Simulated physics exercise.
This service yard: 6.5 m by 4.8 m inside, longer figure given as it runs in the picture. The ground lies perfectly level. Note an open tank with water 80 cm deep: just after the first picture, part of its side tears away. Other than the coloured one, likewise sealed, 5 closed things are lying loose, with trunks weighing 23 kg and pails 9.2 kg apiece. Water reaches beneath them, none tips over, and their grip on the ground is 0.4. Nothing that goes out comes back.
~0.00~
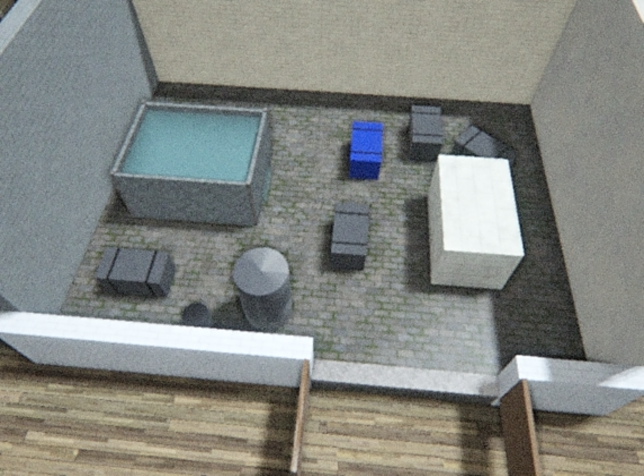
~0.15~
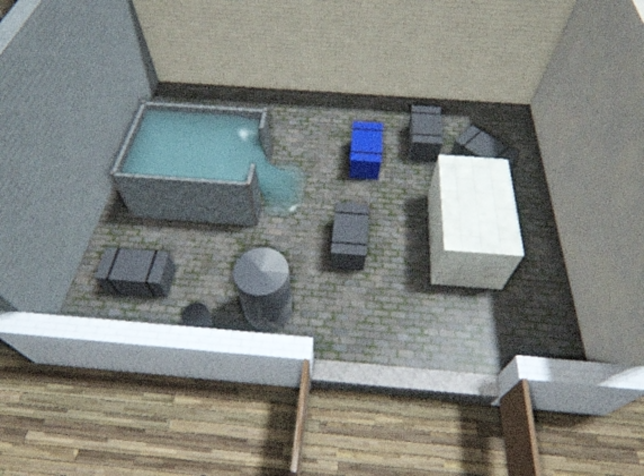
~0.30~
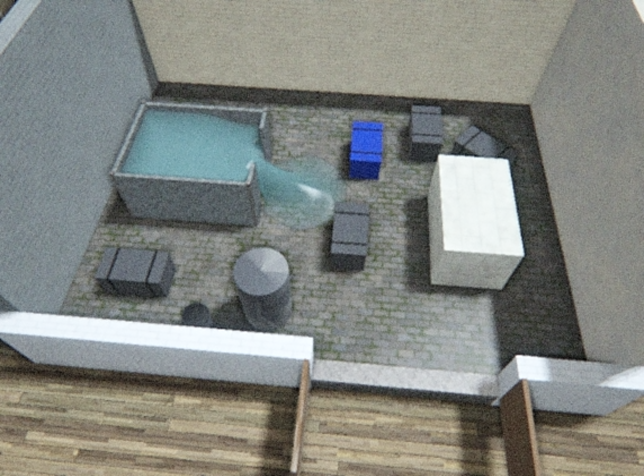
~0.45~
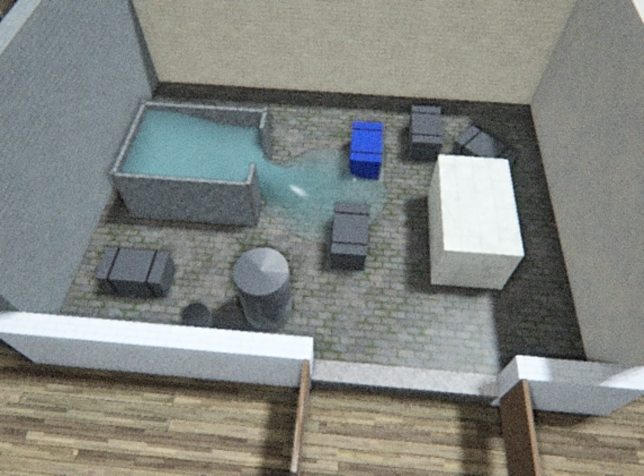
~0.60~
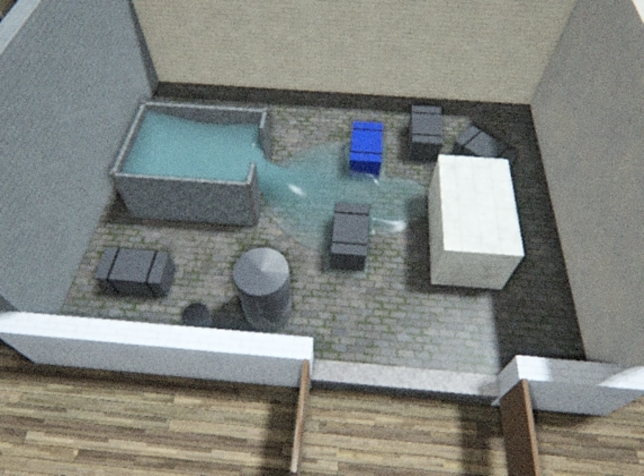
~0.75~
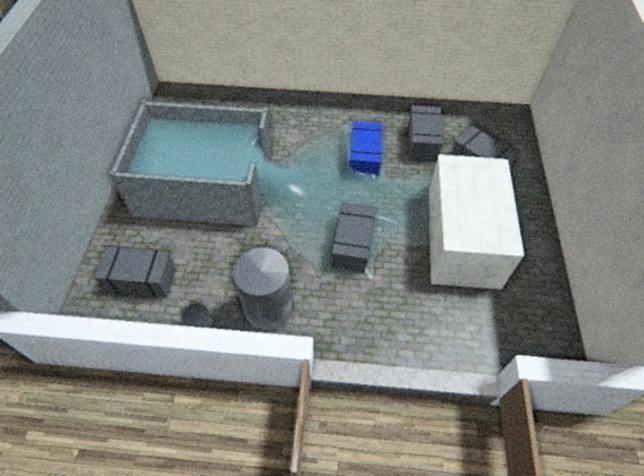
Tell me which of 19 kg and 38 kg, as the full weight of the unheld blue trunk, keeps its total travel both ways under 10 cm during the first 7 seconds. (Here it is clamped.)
Going by this, no pick is adequate.
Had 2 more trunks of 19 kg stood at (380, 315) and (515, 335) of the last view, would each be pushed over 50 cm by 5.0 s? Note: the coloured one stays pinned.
Going through them in that order, the answers are too far and not too far.
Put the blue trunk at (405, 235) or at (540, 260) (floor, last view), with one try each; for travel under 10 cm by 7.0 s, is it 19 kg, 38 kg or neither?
At the first place nothing works, and at the second nothing works.
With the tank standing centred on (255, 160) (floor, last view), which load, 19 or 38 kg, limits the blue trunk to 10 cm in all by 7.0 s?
Well, then even the heavier fails.
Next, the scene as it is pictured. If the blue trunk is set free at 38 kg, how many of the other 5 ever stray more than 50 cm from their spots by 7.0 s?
That comes to 3.
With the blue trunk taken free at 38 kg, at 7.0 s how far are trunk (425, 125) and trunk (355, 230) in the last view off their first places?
The first has shifted 80 centimetres and the second is washed out.
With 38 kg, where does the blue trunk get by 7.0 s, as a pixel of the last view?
Position estimate: Around (467, 115).
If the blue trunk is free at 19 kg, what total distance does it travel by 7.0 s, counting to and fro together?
Path length near 300 cm.
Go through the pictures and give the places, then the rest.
The first frame shows the blue trunk at (367, 141) rests on the ground; 2.3 m2 under water; 0 of 6 have shifted.
The second frame shows the blue trunk at (367, 141) rests on the ground; 2.8 m2 under water; 0 of 6 have shifted.
The third frame shows the blue trunk at (367, 141) rests on the ground; 3.5 m2 under water; 0 of 6 have shifted.
The fourth frame shows the blue trunk at (367, 141) rests on the ground; water covers 4.4 m2; 0 of 6 have shifted.
The fifth frame shows the blue trunk at (367, 141) rests on the ground; water covers 5.4 m2; 0 of 6 have shifted.
The sixth frame shows the blue trunk at (367, 141) rests on the ground; water covers 6.4 m2; 1 of 6 have shifted.
After 1.4 s the blue trunk would be 106 cm from its start with 19 kg and 107 cm from its start with 38 kg; 9 cm of water round it then.
After 3.1 s the blue trunk would be 201 cm from its start with 19 kg and 208 cm from its start with 38 kg; 12 cm of water round it then.
After 4.9 s the blue trunk would be 185 cm from its start with 19 kg and 173 cm from its start with 38 kg; 12 cm of water round it then.
After 7.0 s the blue trunk would be 141 cm from its start with 19 kg and 167 cm from its start with 38 kg; 8 cm of water round it then.
